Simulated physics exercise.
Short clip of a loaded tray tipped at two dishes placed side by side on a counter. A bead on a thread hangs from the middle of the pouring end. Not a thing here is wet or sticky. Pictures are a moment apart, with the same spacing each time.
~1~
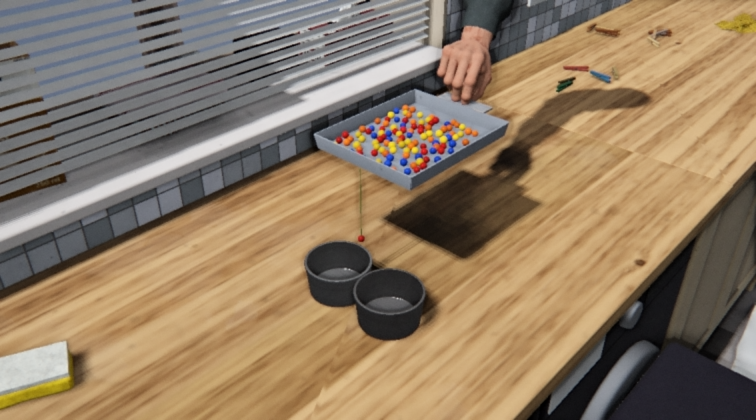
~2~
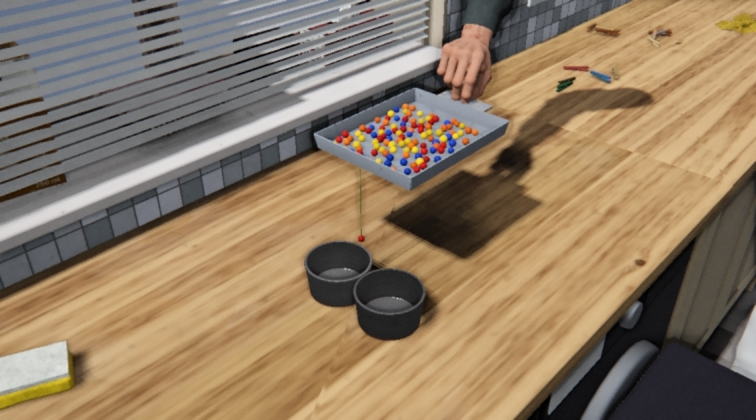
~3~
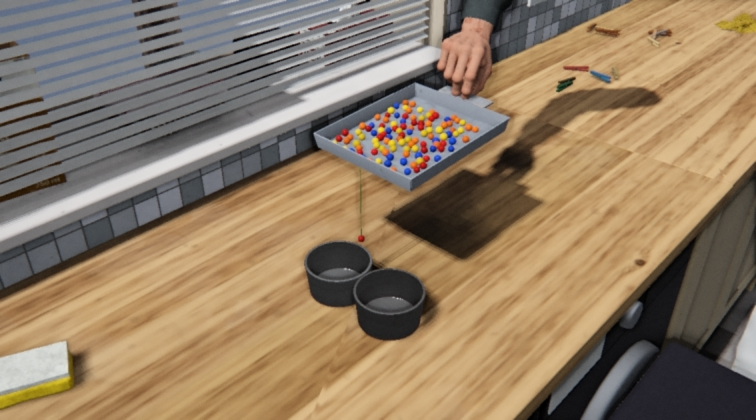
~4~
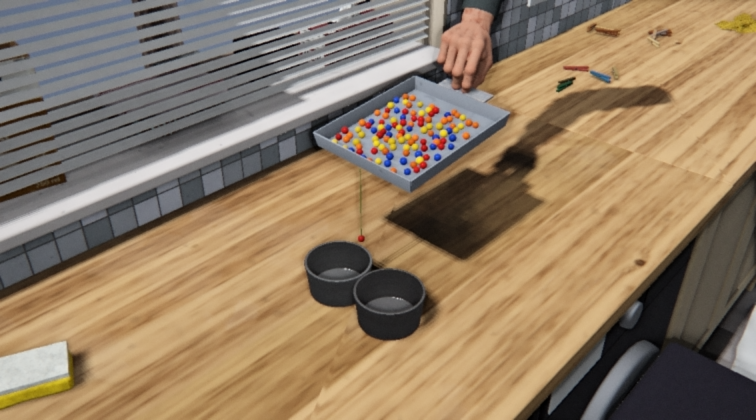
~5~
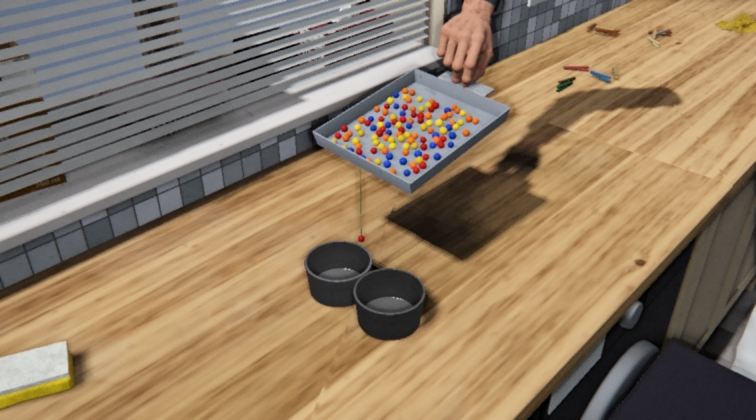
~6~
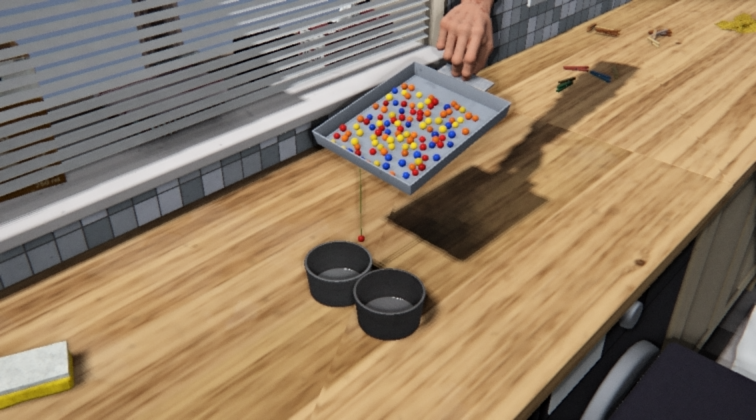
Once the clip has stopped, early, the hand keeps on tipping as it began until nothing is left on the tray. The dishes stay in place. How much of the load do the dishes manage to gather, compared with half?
Watching it, the dishes hang on to most of it.
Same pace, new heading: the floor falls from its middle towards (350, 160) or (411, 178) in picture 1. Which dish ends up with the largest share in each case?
Well, at the first place the left-side one, and at the second the right-side one.
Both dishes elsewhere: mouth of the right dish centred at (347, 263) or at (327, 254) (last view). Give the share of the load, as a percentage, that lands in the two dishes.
Roughly 10% the first time and 0% the second time.
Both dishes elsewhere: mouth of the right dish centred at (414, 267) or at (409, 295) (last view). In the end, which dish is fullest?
Right side first, Right side second.
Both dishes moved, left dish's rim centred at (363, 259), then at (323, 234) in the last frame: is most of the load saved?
For the two tries in order: Exceeding half, not as much as half.
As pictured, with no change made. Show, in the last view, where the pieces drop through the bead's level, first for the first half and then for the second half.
It passes near (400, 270) first and then near (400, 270).
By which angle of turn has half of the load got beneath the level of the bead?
About 95 degrees.
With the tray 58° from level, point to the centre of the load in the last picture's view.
Somewhere about pixel (394, 153).
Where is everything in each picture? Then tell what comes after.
In the first picture, corners of the pouring end at (318, 134) and (411, 175), level; middle of the load at (402, 138), round plastic beads; left dish at (315, 287); right dish at (366, 319); bead on its thread at (361, 239).
In the second picture, corners of the pouring end at (318, 134) and (411, 176), level; middle of the load at (402, 137).
In the third picture, corners of the pouring end at (317, 133) and (411, 177), tipped barely, lowest at the right corner; middle of the load at (402, 135).
In the fourth picture, corners of the pouring end at (317, 132) and (410, 179), tipped a little, lowest at the right corner; middle of the load at (402, 133).
In the fifth picture, corners of the pouring end at (317, 131) and (410, 181), tipped a little, lowest at the right corner; middle of the load at (401, 130).
In the sixth picture, corners of the pouring end at (316, 131) and (410, 183), tipped a little, lowest at the right corner; middle of the load at (401, 129), about two thirds on the move; left dish at (315, 287); right dish at (366, 319).
Soon, tray tipped steeply; nearly all on the tray; a stray few in the air.
A while on, tray tipped right over; about a quarter on the tray; about two thirds in the right dish; a stray few in the left dish; a stray few outside both; about a quarter in the air.
Towards the end, tray tipped past a quarter turn; most in the right dish; a stray few in the left dish; a small part outside both.
Finally, tray tipped past a quarter turn; most in the right dish; a stray few in the left dish; a small part outside both.
